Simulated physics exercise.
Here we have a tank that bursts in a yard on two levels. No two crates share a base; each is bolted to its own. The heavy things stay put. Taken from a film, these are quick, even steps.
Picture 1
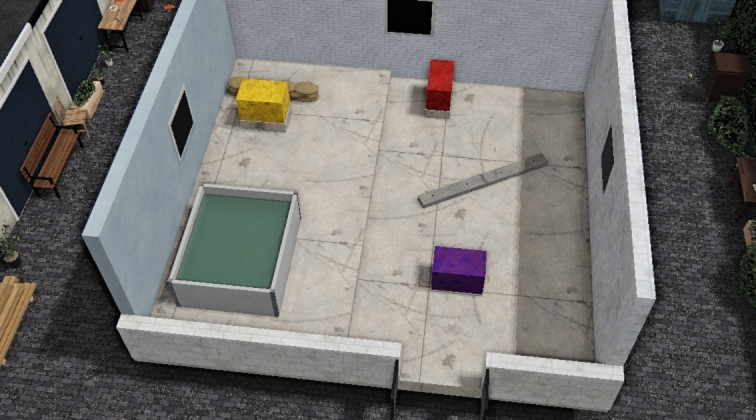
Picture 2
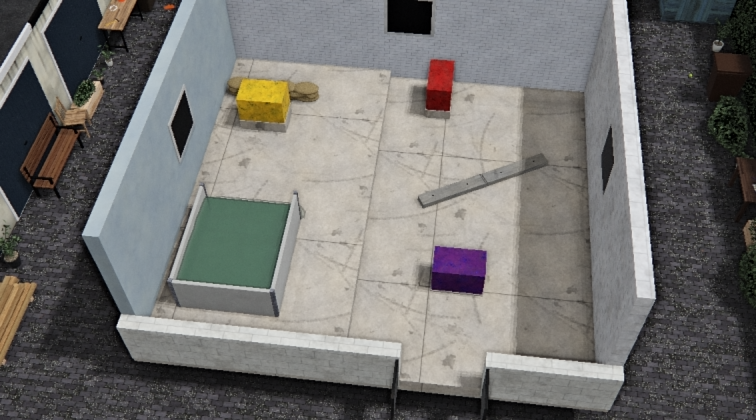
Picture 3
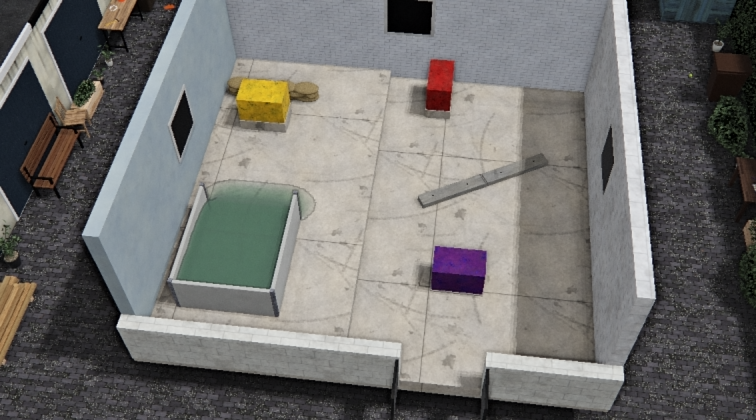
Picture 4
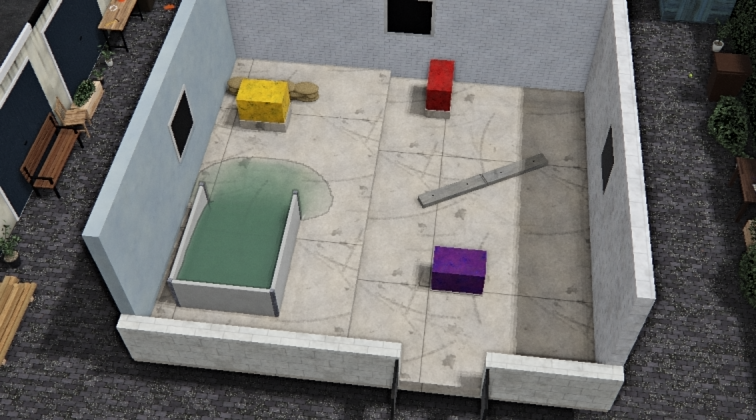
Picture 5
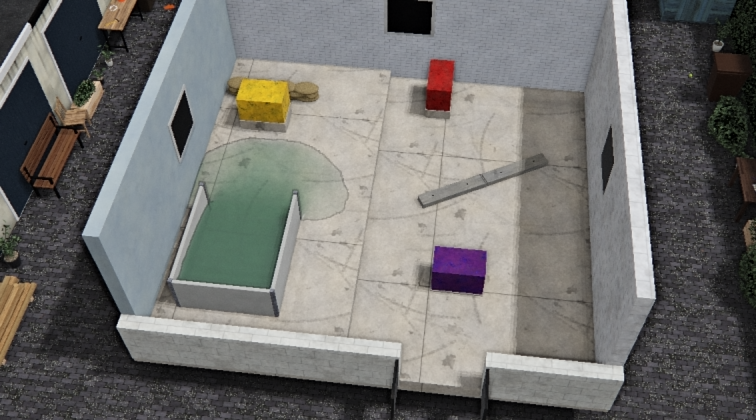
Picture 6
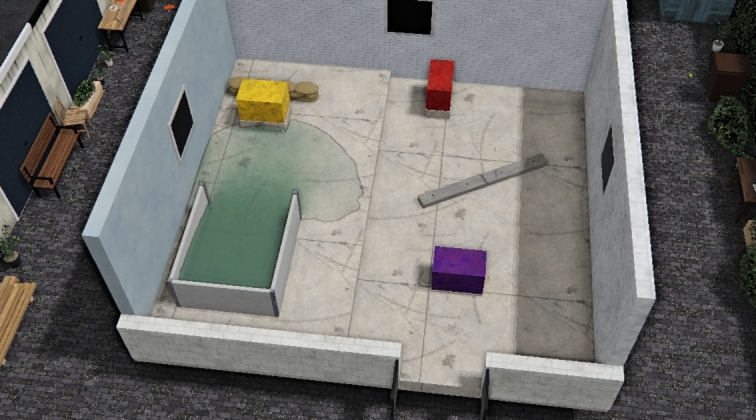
Green water pours from the open tank's far side and spreads across the pale yard floor.
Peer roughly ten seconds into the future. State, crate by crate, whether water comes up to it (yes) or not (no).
Red crate - yes; yellow crate - yes; purple crate - yes.
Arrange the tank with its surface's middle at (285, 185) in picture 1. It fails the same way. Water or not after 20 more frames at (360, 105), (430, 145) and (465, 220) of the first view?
The first spot is inundated, the second inundated, and the third not reached.
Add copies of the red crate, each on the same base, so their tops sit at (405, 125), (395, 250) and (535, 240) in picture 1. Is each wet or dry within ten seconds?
Going in order, the first crate gets reached, the second remains untouched, while the third remains untouched.
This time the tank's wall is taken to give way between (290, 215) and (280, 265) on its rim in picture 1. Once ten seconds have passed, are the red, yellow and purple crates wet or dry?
In my view the red crate is never reached; as for the yellow crate, it is never reached; the purple crate gets reached.
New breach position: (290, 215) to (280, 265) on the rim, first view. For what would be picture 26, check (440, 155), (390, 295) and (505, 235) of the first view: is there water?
So it's liquid at the first, liquid at the second and liquid at the third.
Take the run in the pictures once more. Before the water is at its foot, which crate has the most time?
Clearly the purple crate.
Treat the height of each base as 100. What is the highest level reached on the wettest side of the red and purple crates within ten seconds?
About 140 % and 190 %.
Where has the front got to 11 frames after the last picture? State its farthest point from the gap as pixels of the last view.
I reckon the front has reached (458, 87) by then.
A moment on, water covers 25 % of the floor; the red crate not reached, the yellow crate water round its plinth, the purple crate not reached.
Next, water covers 30 % of the floor; the red crate water round its plinth, the yellow crate water round its plinth, the purple crate not reached.
Then, water covers 40 % of the floor; the red crate water round its plinth, the yellow crate water round its plinth, the purple crate not reached.
Later, water covers 65 % of the floor; the red crate water round its plinth, the yellow crate water round its plinth, the purple crate not reached.
In the end, water covers 85 % of the floor; the red crate was topped, the yellow crate was topped, the purple crate was topped.
